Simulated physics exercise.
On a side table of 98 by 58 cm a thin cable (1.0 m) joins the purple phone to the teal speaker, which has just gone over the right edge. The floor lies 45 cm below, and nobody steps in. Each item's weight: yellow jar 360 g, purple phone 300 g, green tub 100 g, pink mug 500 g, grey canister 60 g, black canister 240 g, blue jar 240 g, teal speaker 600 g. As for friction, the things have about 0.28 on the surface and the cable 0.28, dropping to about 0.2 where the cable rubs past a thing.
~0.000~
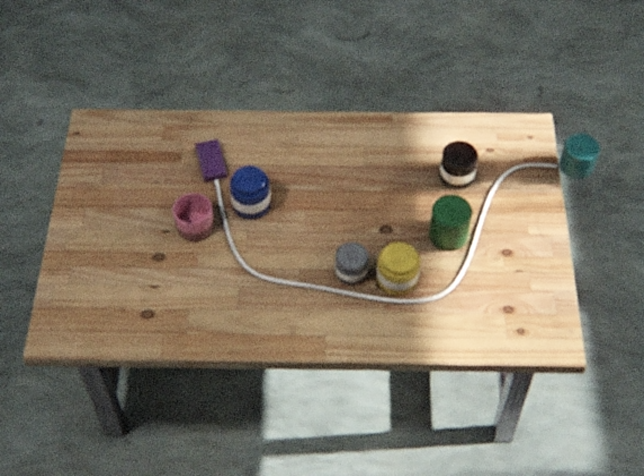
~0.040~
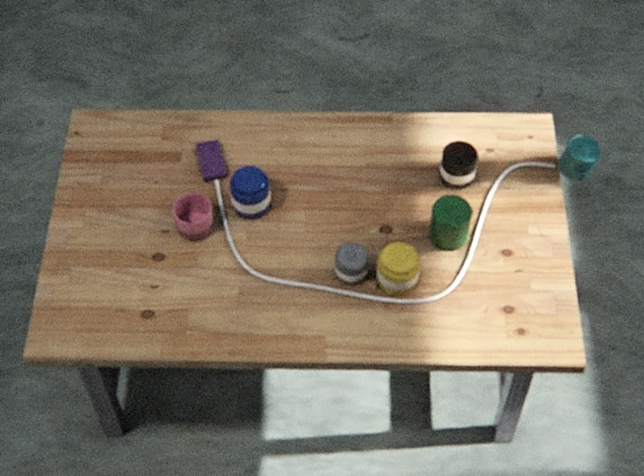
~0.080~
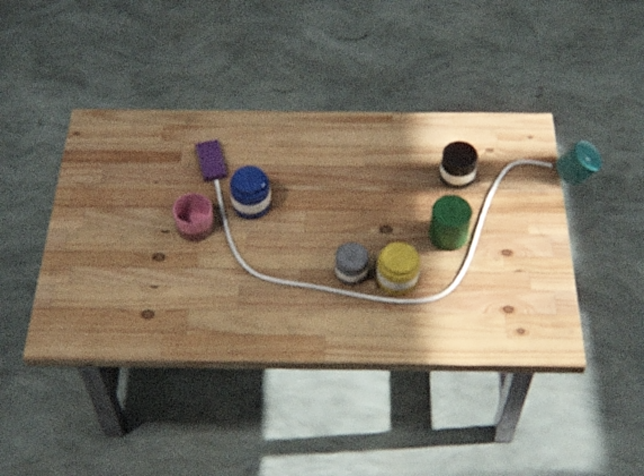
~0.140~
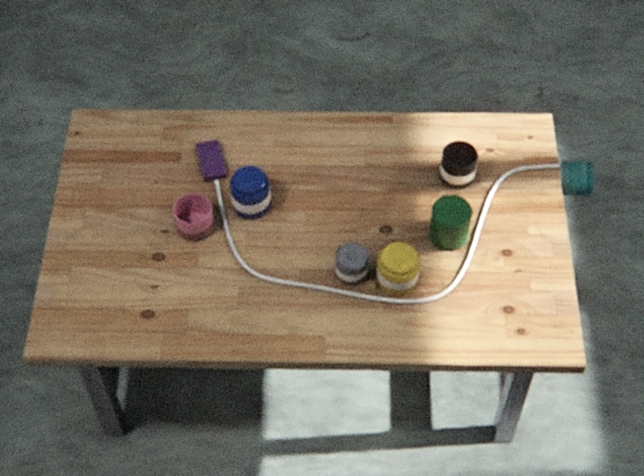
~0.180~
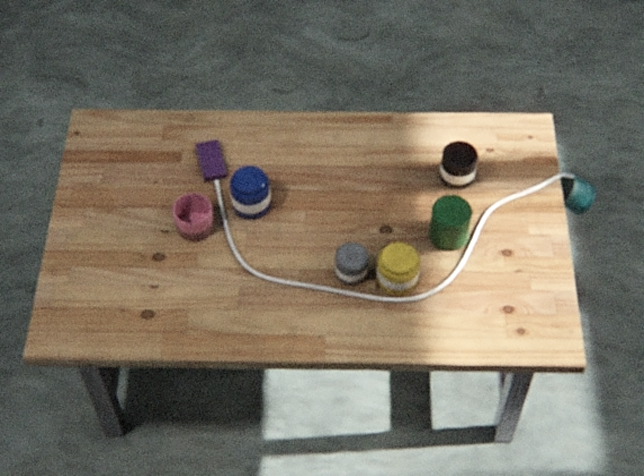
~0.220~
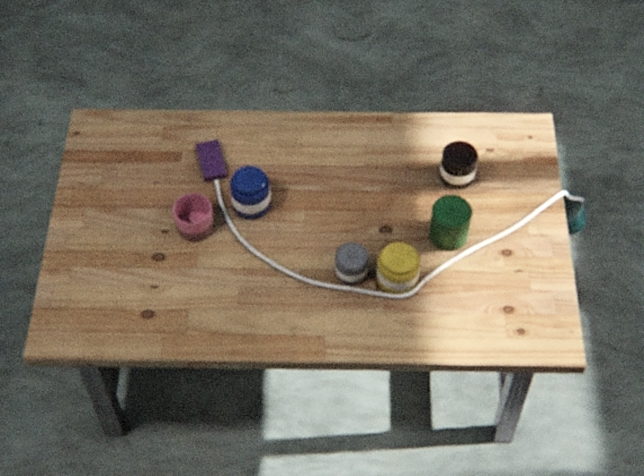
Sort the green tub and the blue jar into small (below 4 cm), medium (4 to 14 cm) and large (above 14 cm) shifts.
Shifts - green tub: Small; blue jar: Medium.
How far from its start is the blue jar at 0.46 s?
About: Blue jar 8 cm.
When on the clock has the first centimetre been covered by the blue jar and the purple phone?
On the clock, blue jar 0.30 s and purple phone 0.28 s.
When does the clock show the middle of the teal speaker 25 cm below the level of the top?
Estimate: About 0.28 s.
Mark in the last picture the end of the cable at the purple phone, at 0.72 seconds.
Look around (290, 242) and you'll see it.
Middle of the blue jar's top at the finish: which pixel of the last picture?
It comes to rest close to (285, 160).
After 0.5 s, the cable's tail end at (268, 222); blue jar 7 cm off its start, purple phone 14 cm off its start, yellow jar 14 cm off its start.
After 0.7 s, the cable's tail end at (290, 242); blue jar 8 cm off its start, purple phone 21 cm off its start, yellow jar 20 cm off its start.
After 1.0 s, the cable's tail end at (290, 242); blue jar 8 cm off its start at (285, 160), purple phone 21 cm off its start at (264, 234), yellow jar 20 cm off its start at (416, 171).
After 1.2 s, the cable's tail end at (290, 242); blue jar 8 cm off its start, purple phone 21 cm off its start, yellow jar 20 cm off its start.
After 2.4 s, the cable's tail end at (290, 242); blue jar 8 cm off its start at (285, 160), green tub 0 cm off its start at (453, 210), purple phone 21 cm off its start at (264, 234), yellow jar 20 cm off its start at (416, 171).
